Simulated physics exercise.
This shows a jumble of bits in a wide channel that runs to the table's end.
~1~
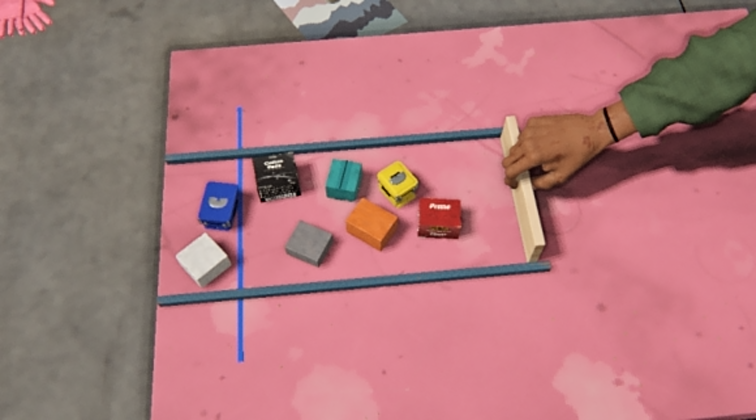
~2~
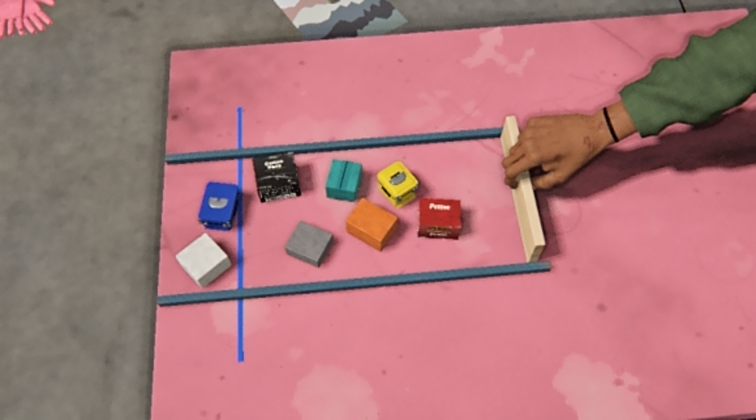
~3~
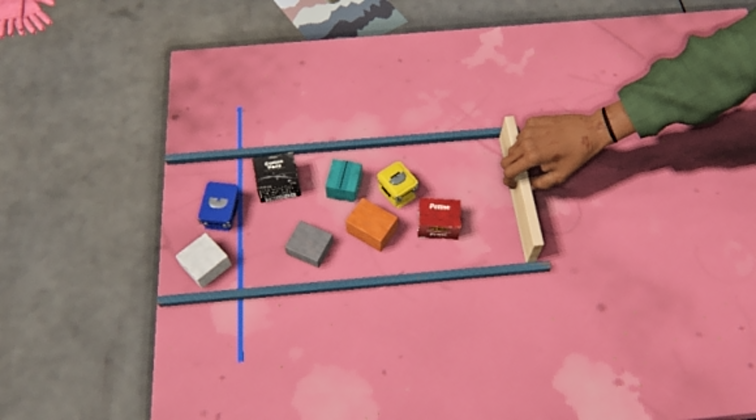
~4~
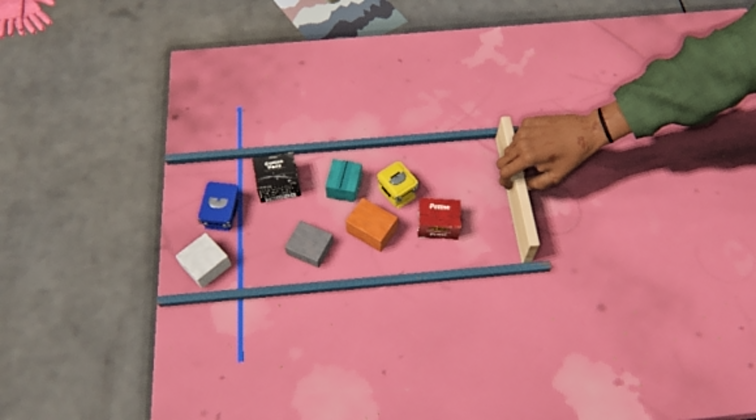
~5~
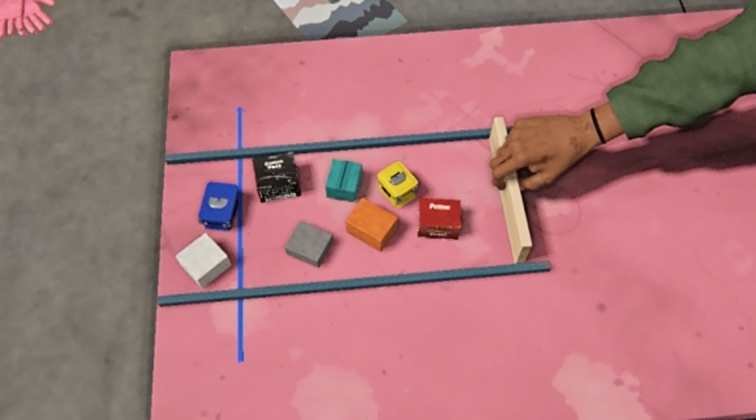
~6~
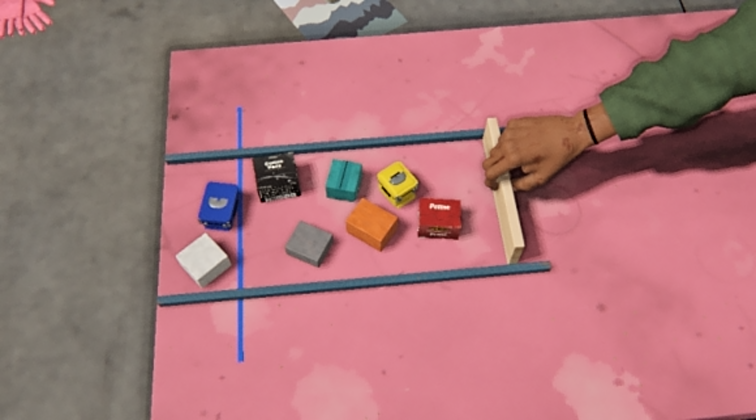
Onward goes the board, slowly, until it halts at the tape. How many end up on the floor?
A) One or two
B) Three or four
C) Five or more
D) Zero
One or two (A).
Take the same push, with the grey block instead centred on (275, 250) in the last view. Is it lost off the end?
Placed like that, the grey block is fine.
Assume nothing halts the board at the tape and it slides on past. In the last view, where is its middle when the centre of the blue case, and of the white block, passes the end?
Near (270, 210) in the first case, near (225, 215) in the other.
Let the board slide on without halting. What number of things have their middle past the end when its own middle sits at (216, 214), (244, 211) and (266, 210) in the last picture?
Respectively, 4, 1 and 1.
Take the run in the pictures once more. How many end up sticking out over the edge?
The number is 3.
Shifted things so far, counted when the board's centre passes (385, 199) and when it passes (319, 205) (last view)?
5 at one spot and 7 at the other.
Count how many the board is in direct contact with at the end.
The count in contact is 3.
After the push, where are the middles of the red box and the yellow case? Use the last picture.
For the red box it's (214, 234), and for the yellow case it's (224, 195).
A little later, none off yet; white block at rest near (204, 261); blue case at rest near (220, 207); black box at rest near (277, 177).
When it is over, the number that fall off is one or two; down, blue case.
